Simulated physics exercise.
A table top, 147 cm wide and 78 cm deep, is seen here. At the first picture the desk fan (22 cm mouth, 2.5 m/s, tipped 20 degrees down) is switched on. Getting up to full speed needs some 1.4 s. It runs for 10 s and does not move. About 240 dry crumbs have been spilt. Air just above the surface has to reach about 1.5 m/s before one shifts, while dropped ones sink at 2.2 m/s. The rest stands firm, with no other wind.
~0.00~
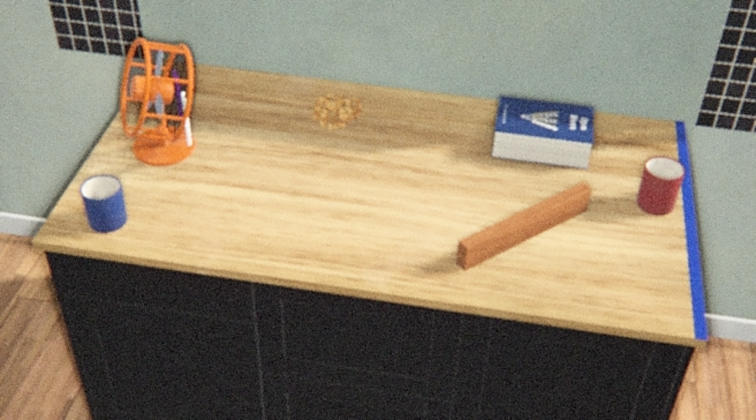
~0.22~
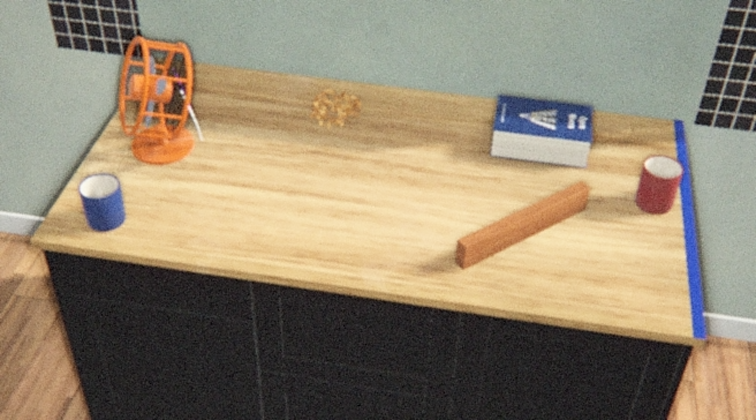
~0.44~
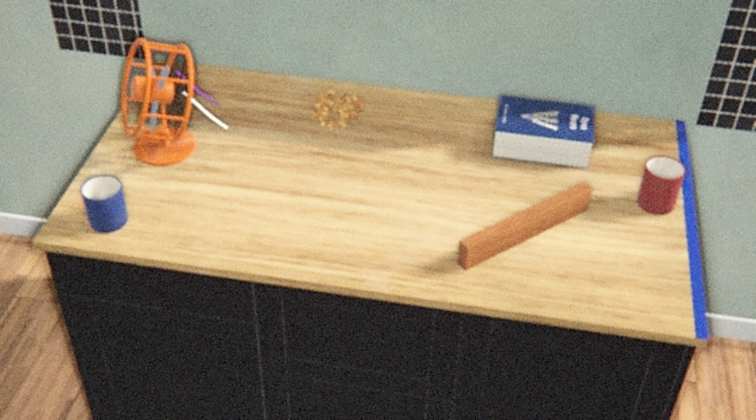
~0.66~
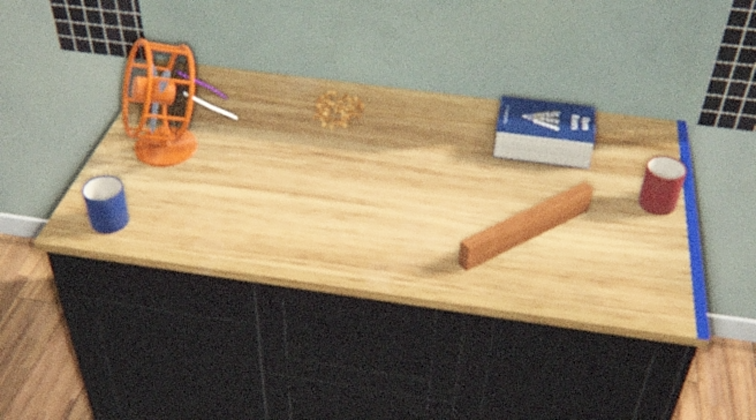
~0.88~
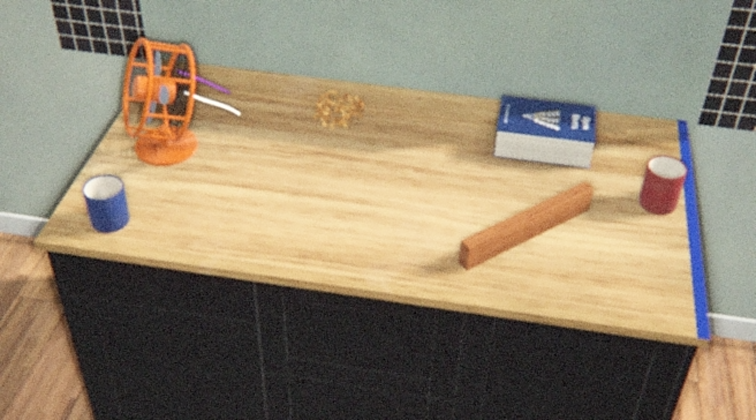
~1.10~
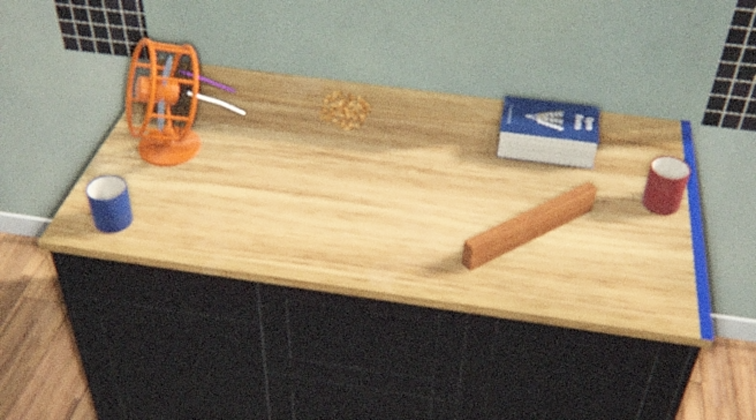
The footage shows an orange desk fan on a wooden table top starting up, its white and purple ribbons lifting and streaming rightward, while the nearby crumbs lie still until a few shift slightly; the book, board and mugs stay put.
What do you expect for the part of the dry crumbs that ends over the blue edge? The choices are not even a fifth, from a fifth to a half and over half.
The share left there is past one half.
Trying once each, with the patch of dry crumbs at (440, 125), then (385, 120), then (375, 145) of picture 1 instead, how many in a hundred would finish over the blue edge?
About 60, 70 and 3 in a hundred, in that order.
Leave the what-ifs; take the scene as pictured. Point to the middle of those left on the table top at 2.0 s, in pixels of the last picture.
Centre estimate: (607, 115) px.
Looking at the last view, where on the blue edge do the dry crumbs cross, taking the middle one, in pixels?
Median crossing point, approx. (691, 127).
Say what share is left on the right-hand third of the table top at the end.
Roughly 5 %.
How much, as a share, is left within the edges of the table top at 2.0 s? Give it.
Some 40 percent are still there.
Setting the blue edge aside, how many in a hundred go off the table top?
Close to 0 % of them.
After 2.0 s, 97 % are on the move or not yet settled, 54 % are over the blue edge; the middle of those still in play is near (667, 123).
After 3.2 s, 7 % are on the move or not yet settled, 91 % are over the blue edge.
After 5.5 s, 5 % are on the move or not yet settled, 92 % are over the blue edge.
After 10.0 s, at the end, 93 % are over the blue edge.
